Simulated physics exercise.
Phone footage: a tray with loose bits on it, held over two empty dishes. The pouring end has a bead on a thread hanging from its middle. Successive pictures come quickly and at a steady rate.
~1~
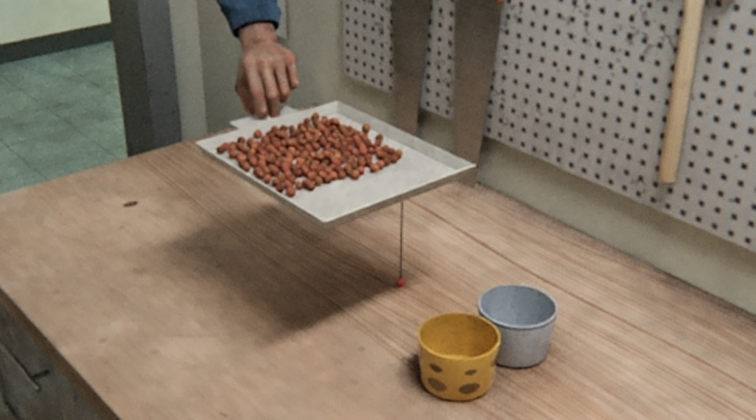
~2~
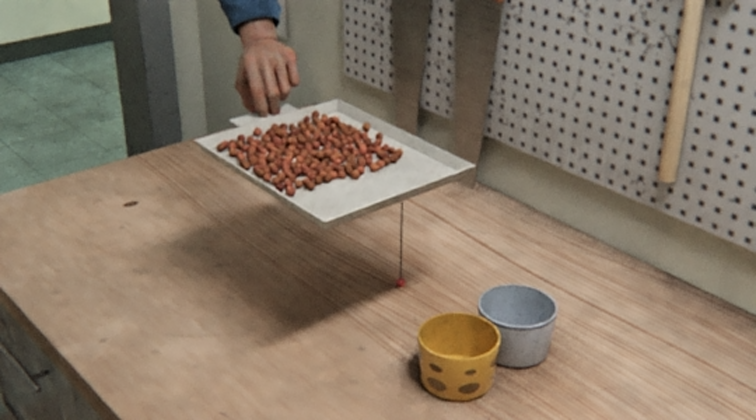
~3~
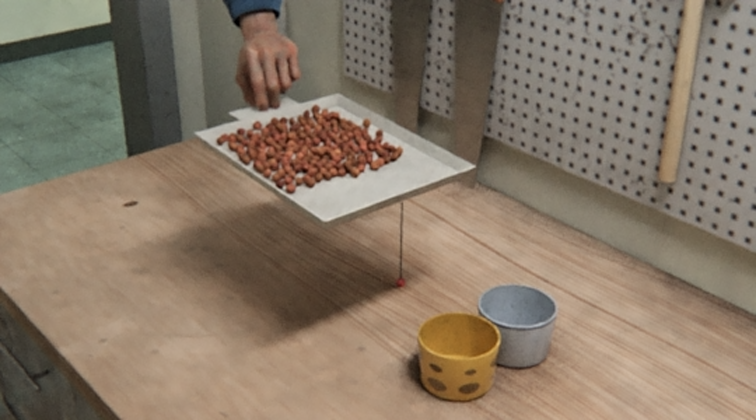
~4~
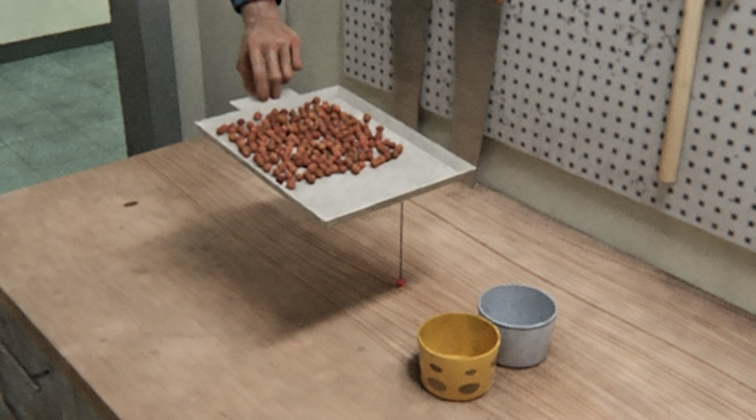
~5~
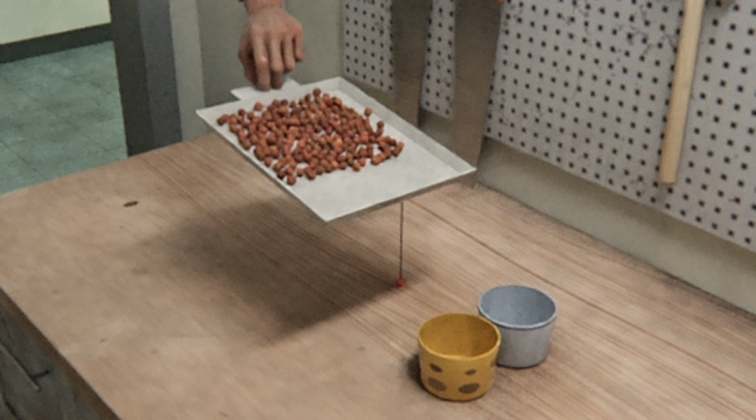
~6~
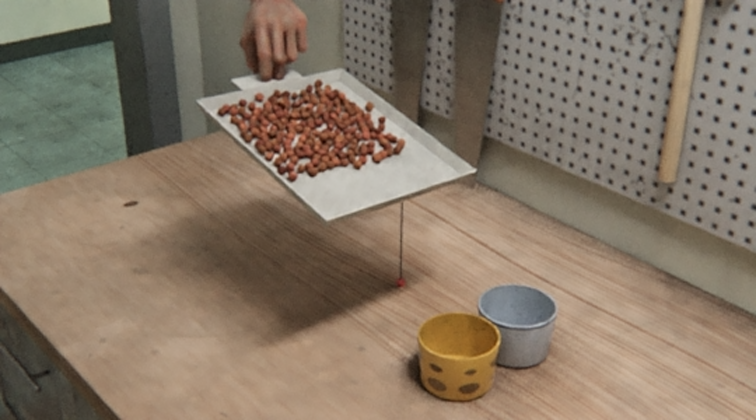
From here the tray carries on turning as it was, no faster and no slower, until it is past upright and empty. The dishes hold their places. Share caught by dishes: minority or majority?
Looks like most of the load ends up spilled, you see.
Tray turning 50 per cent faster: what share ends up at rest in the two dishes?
About 20 %.
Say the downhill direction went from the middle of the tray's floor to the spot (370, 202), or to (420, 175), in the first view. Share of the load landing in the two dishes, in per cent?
Case one near 0 %; case two near 0 %.
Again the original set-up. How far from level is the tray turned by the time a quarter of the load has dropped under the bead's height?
60°.
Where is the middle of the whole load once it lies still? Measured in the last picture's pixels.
The centre comes to rest close to (451, 331).
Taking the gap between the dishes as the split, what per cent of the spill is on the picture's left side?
80 %, roughly.
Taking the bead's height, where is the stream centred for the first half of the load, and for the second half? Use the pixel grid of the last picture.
First close to (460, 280), next close to (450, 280).
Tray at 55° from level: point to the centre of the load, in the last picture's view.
Look around (424, 182) in the last picture.
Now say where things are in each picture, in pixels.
In the first picture, corners of the pouring end near (326, 217) and (467, 165), level; middle of the load near (309, 151), clay pellets; left dish near (486, 372); right dish near (545, 340); bead on its thread near (401, 283).
In the second picture, corners of the pouring end near (326, 217) and (467, 165), level; middle of the load near (309, 149).
In the third picture, corners of the pouring end near (326, 217) and (467, 166), tipped barely, lowest at the right corner; middle of the load near (309, 145).
In the fourth picture, corners of the pouring end near (327, 216) and (468, 167), tipped a little, lowest at the right corner; middle of the load near (309, 139).
In the fifth picture, corners of the pouring end near (327, 215) and (468, 168), tipped a little, lowest at the right corner; middle of the load near (310, 132).
In the sixth picture, corners of the pouring end near (328, 215) and (469, 169), tipped a little, lowest at the right corner; middle of the load near (311, 126); left dish near (486, 372); right dish near (545, 340).
Shortly afterwards, tray tipped steeply; the bulk on the tray; only a few in the left dish; only a few in the right dish; near a quarter outside both; a little in the air.
Next, tray tipped right over; only a few on the tray; only a few in the left dish; only a few in the right dish; the bulk outside both; a little in the air.
Some moments later, tray tipped past a quarter turn; only a few in the left dish; only a few in the right dish; all but a few outside both.
In the end, tray tipped past a quarter turn; only a few in the left dish; only a few in the right dish; all but a few outside both.
